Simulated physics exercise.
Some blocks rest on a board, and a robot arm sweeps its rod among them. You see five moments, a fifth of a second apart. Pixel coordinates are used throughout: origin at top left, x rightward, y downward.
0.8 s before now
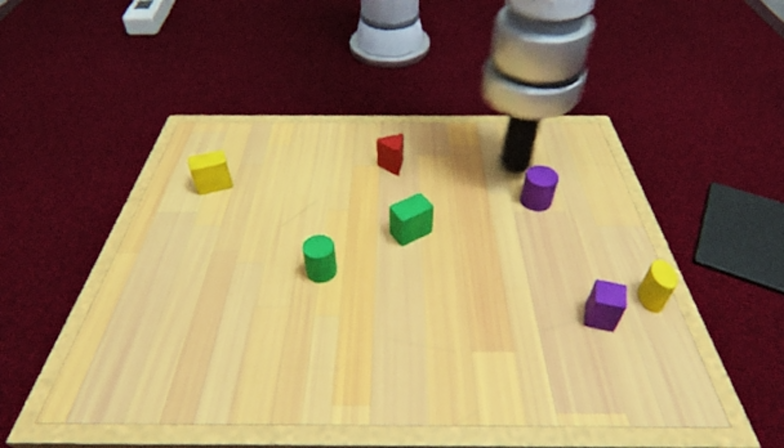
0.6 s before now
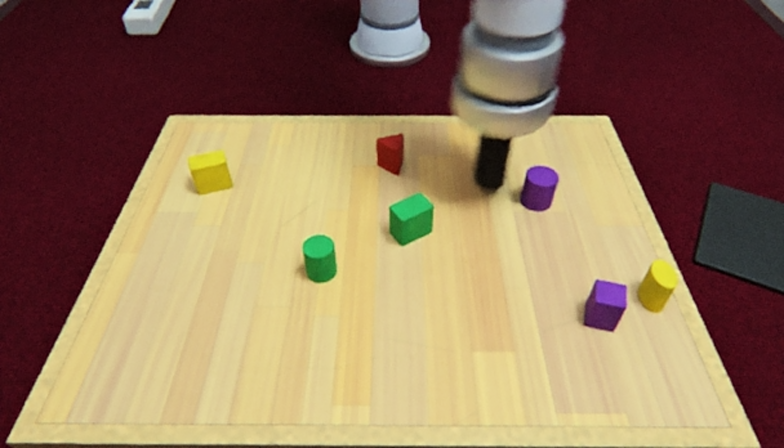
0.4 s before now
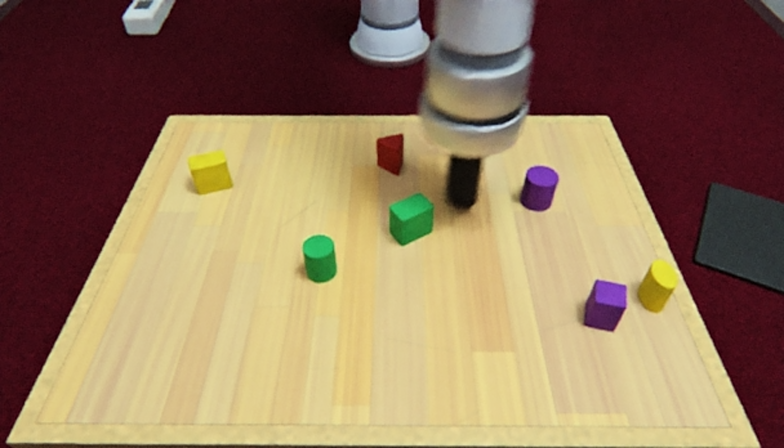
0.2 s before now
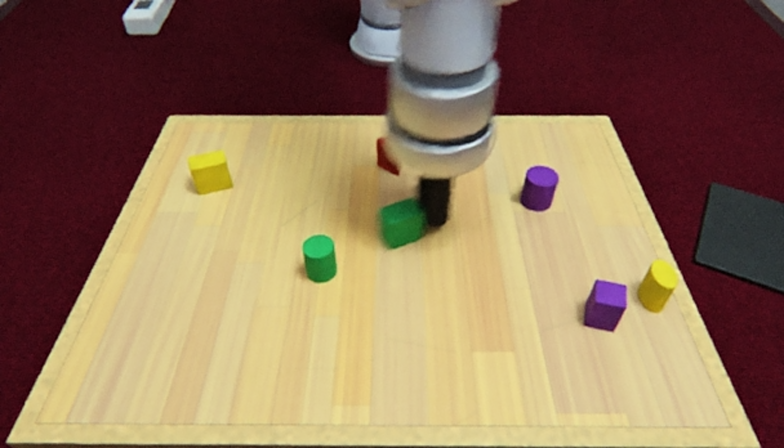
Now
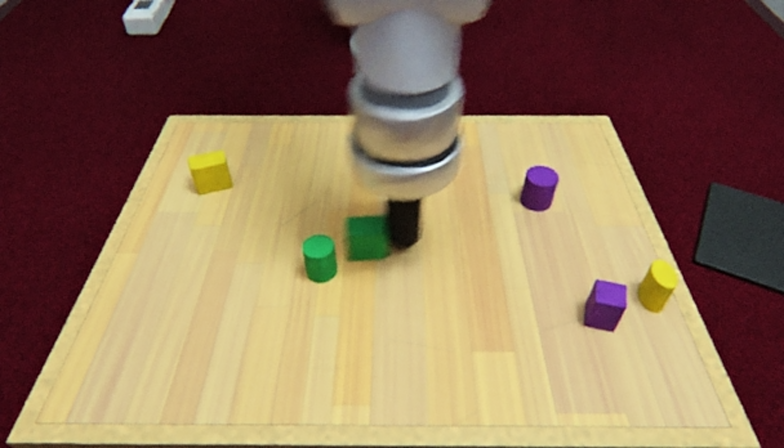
A grey robot arm with a black rod sweeps steadily leftward and toward the viewer over a pale wooden board on dark red cloth, seen from above by a still camera. A yellow block sits at left, a red one at back, green block and cylinder mid-board, purple and yellow pieces at right. The rod meets the green block and pushes it left, close to the green cylinder.
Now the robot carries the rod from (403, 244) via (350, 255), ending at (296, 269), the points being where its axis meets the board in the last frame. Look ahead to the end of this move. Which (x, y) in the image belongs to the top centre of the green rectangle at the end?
My best guess is (251, 250).
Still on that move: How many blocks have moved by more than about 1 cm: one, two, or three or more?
It should be two.
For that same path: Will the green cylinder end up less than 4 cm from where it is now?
My answer is no.
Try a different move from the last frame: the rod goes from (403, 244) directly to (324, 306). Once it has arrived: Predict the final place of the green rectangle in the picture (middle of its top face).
The middle of its top is at (331, 232).
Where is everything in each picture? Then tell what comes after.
The first picture shows rod tip at (515, 163); block tops, green cylinder at (318, 246); green rectangle at (412, 206).
The second picture shows rod at (489, 180); blocks unchanged.
The third picture shows rod at (462, 198); blocks unchanged.
The fourth picture shows rod at (433, 216); green rectangle at (401, 210).
The fifth picture shows rod at (403, 235); green cylinder at (318, 246); green rectangle at (366, 225).
On the path given first. One third of the way, rod at (367, 242); green cylinder at (296, 255); green rectangle at (328, 234).
Two thirds of the way, rod at (330, 251); green cylinder at (264, 270); green rectangle at (289, 243).
At the end, rod at (295, 261); green cylinder at (257, 273); green rectangle at (251, 250).
